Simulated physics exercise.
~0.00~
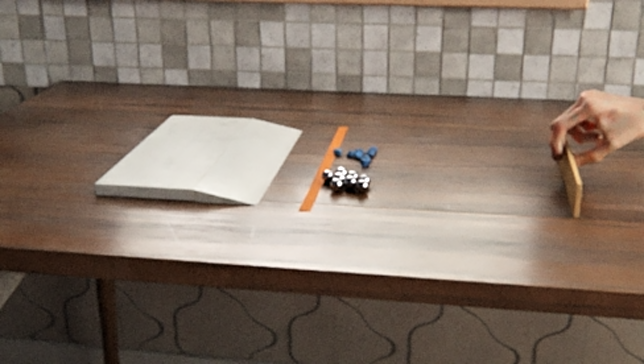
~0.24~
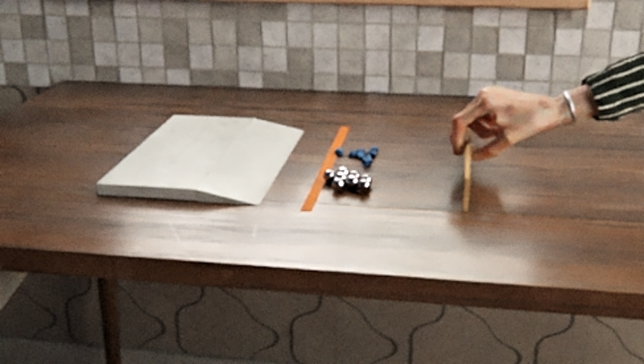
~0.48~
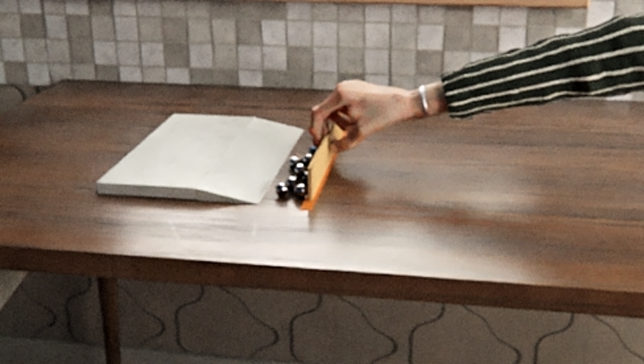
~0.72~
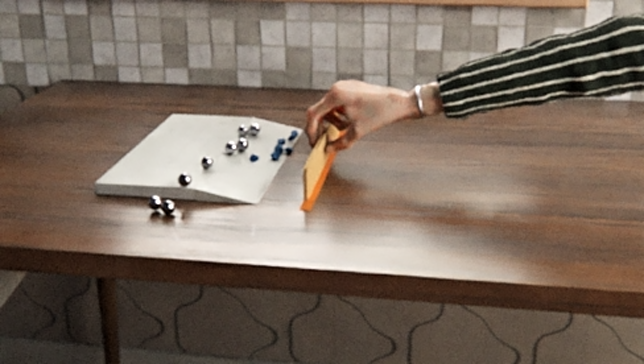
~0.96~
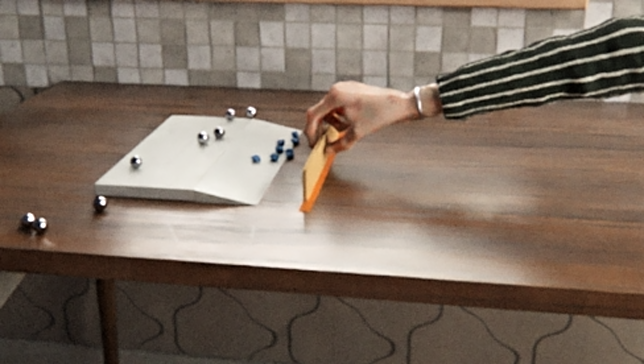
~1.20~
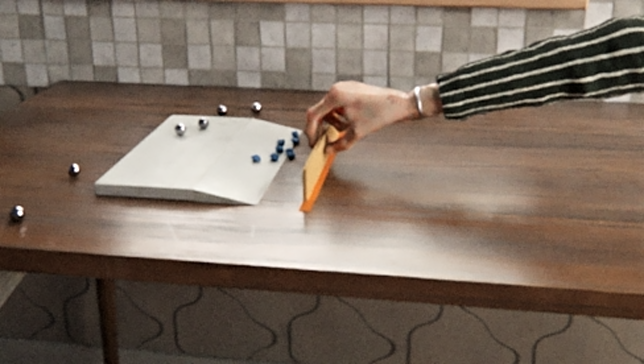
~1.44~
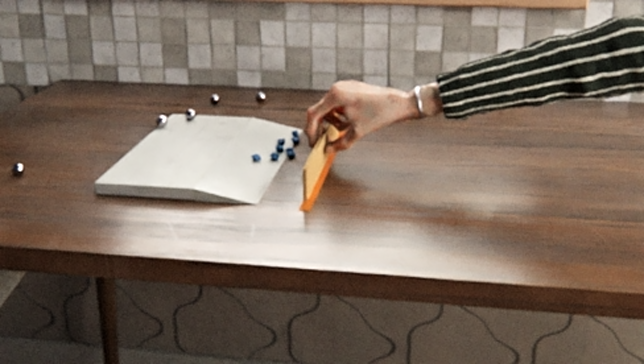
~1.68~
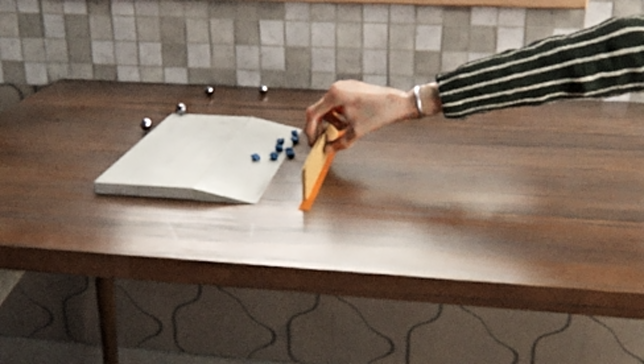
Hand-held card sweeping left to orange tape and stopping, silver balls rolling over a pale ramp and away, blue pieces staying behind near its right edge.
